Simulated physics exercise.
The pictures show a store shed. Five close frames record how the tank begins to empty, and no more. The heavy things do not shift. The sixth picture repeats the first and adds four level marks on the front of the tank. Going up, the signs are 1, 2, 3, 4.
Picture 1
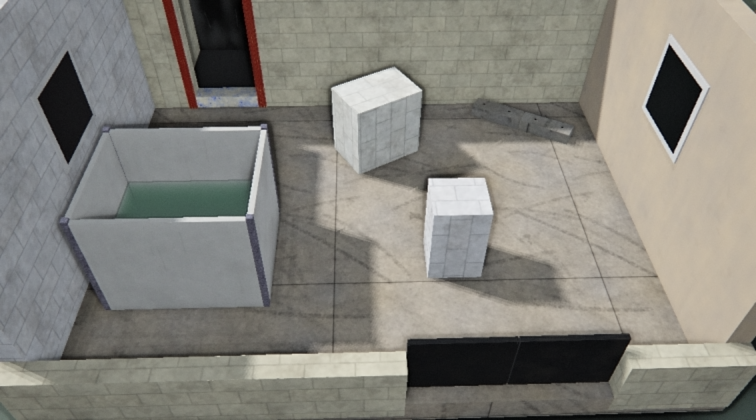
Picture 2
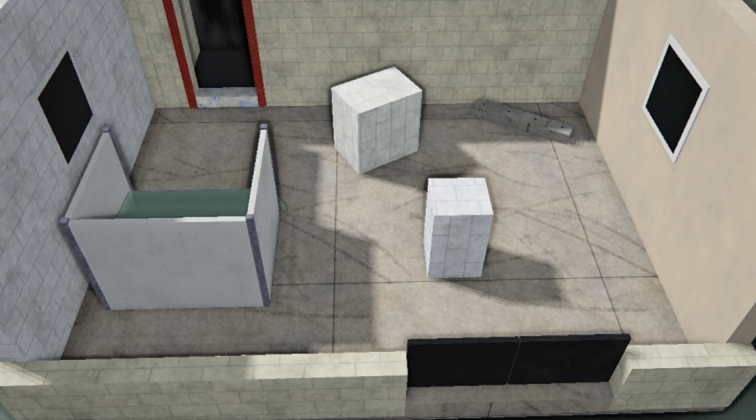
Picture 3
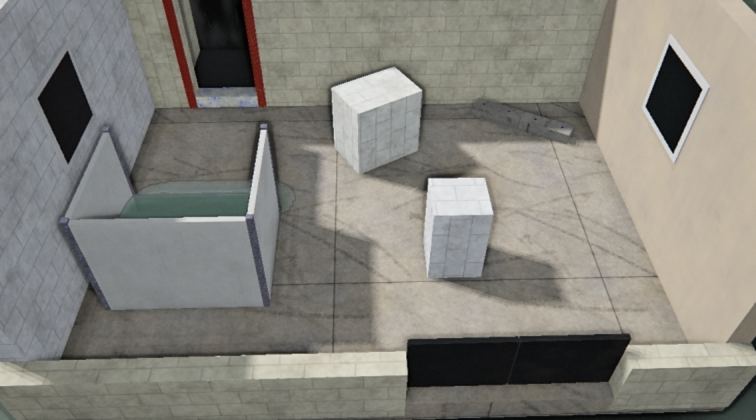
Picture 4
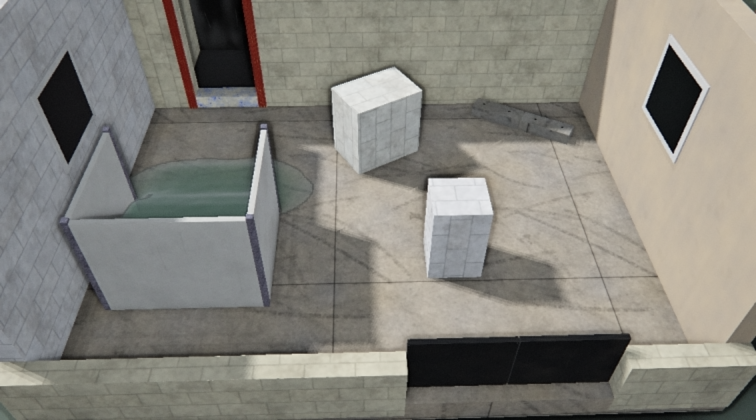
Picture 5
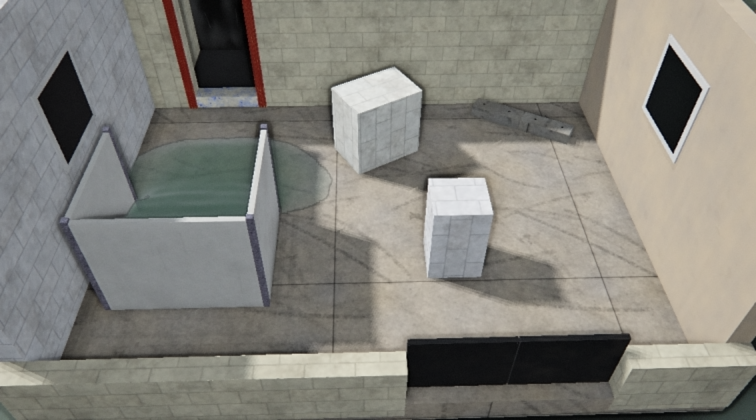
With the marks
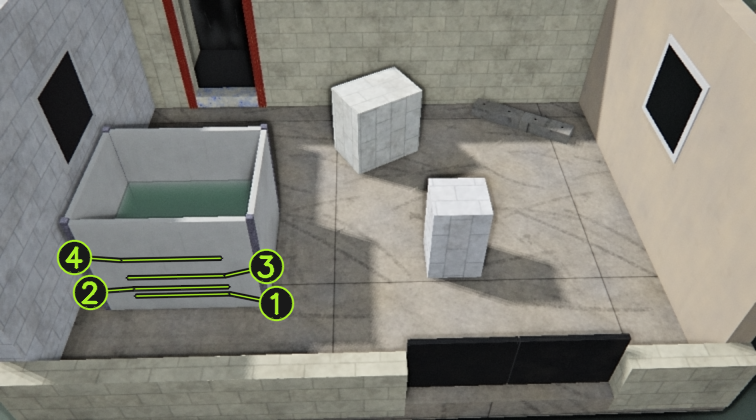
Green water sits in a pale, open-topped tank at the left of a walled store shed, seen from high above by a camera that stays still. Two white blocks stand on the grey floor, with a red-framed doorway at the back left and a black gate at the front. The tank's back wall vanishes, and the water spreads thinly backward and out to the right across the floor.
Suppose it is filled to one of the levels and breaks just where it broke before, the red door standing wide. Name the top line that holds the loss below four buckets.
Go for 2.
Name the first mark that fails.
Mark 3.
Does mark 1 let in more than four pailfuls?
No, that is safe.
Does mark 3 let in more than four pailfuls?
Yes, it does.
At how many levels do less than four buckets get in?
Two of the four.
On the marked copy, 1 at (183, 294); 2 at (180, 287); 3 at (176, 276); 4 at (170, 259); from the bottom up 1, 2, 3, 4.
With 1, nothing gets over.
With 2, a bucket or two gets in.
With 3, about 8 bucketfuls get in.
With 4, dozens of bucketfuls pour in.
